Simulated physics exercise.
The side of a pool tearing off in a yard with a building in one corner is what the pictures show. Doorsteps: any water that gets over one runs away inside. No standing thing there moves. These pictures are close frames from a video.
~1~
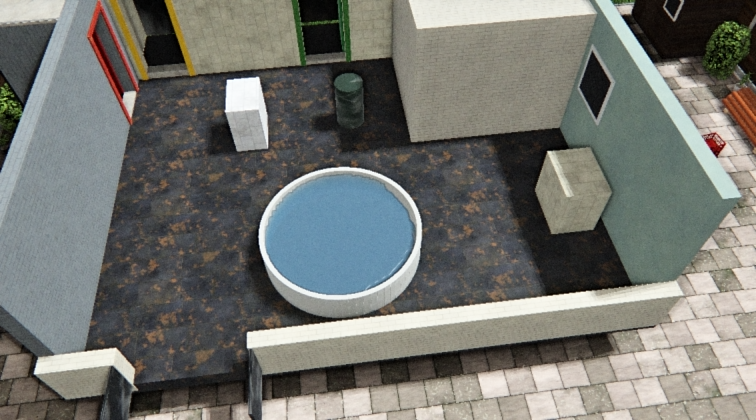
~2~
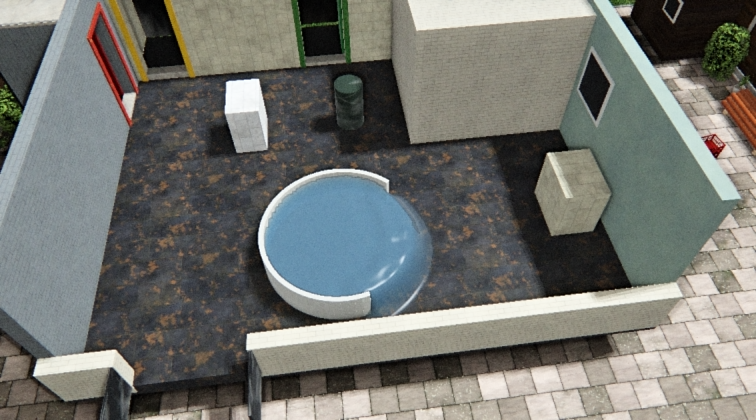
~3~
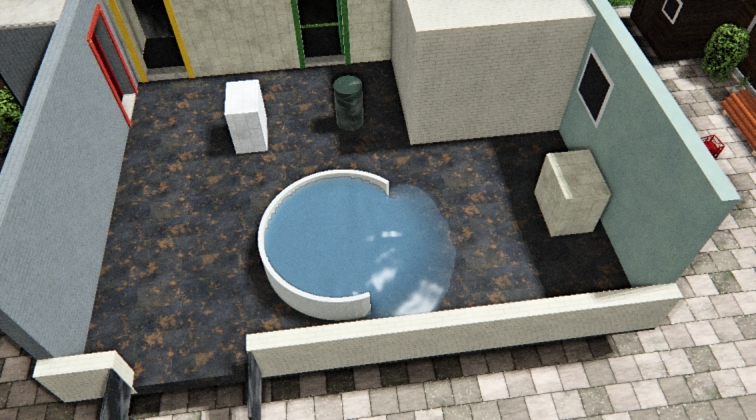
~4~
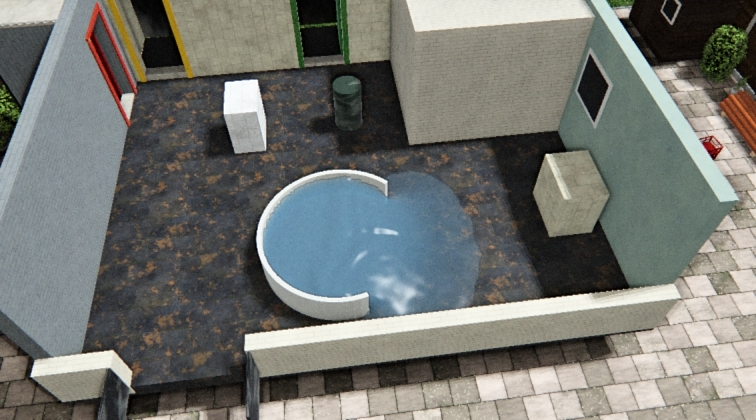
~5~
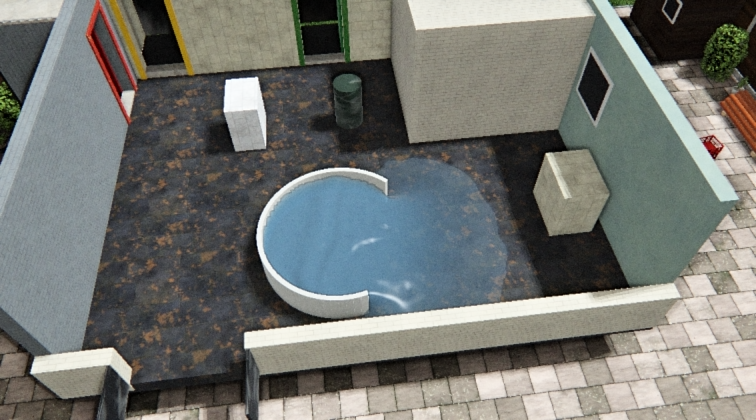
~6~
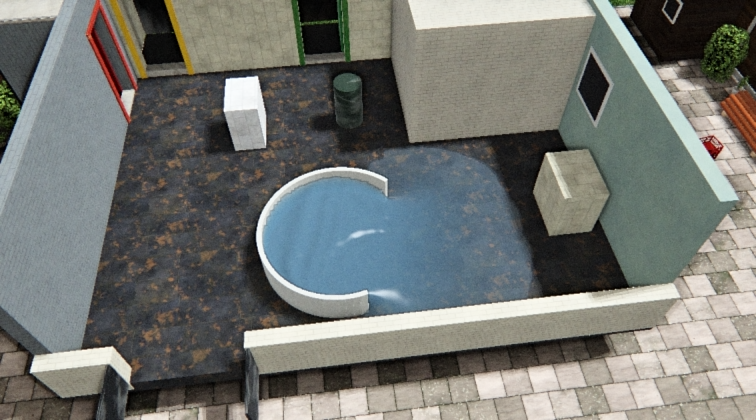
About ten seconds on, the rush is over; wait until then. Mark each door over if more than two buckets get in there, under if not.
Yellow door: Under, green door: Under, red door: Under.
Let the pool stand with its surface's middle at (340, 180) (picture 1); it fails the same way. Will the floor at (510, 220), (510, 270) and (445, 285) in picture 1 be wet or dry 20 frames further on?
Result: Inundated; inundated; inundated.
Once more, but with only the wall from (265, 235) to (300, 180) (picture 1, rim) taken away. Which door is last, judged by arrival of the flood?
Go with the green door.
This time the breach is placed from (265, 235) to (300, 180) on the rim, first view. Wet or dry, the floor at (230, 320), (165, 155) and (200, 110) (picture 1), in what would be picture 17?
First unwetted, second soaked, third soaked.
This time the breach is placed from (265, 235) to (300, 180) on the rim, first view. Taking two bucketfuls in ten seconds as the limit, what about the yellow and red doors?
Outcome: Yellow door overshoots; red door overshoots.
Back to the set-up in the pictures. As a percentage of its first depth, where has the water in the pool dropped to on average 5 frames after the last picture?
I'd put it at some 56 per cent.
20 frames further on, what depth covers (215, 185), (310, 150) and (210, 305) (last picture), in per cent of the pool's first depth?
0, 0, 2 %.
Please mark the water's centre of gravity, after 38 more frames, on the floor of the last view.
Centre of mass: Roughly (440, 225).
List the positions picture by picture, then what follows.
The first frame shows still water in the round tank at (341, 231).
In the second frame, the front is at a hidden place, out from the gap at (416, 251).
In the third frame, the front is at a hidden place, out from the gap at (415, 254).
In the fourth frame, water pours out at (414, 255) and has run to (415, 176).
In the fifth frame, water pours out at (414, 253) and has run to (425, 161).
In the sixth frame, the front is at (472, 161), out from the gap at (413, 253).
A moment on, water covers 30 % of the floor; the yellow door not reached, the green door not reached, the red door not reached.
Next, water covers 30 % of the floor; the yellow door not reached, the green door not reached, the red door not reached.
Then, water covers 35 % of the floor; the yellow door not reached, the green door not reached, the red door not reached.
Later, water covers 45 % of the floor; the yellow door not reached, the green door not reached, the red door not reached.
In the end, water covers 85 % of the floor; the yellow door wet at the sill, nothing in, the green door wet at the sill, nothing in, the red door wet at the sill, nothing in.
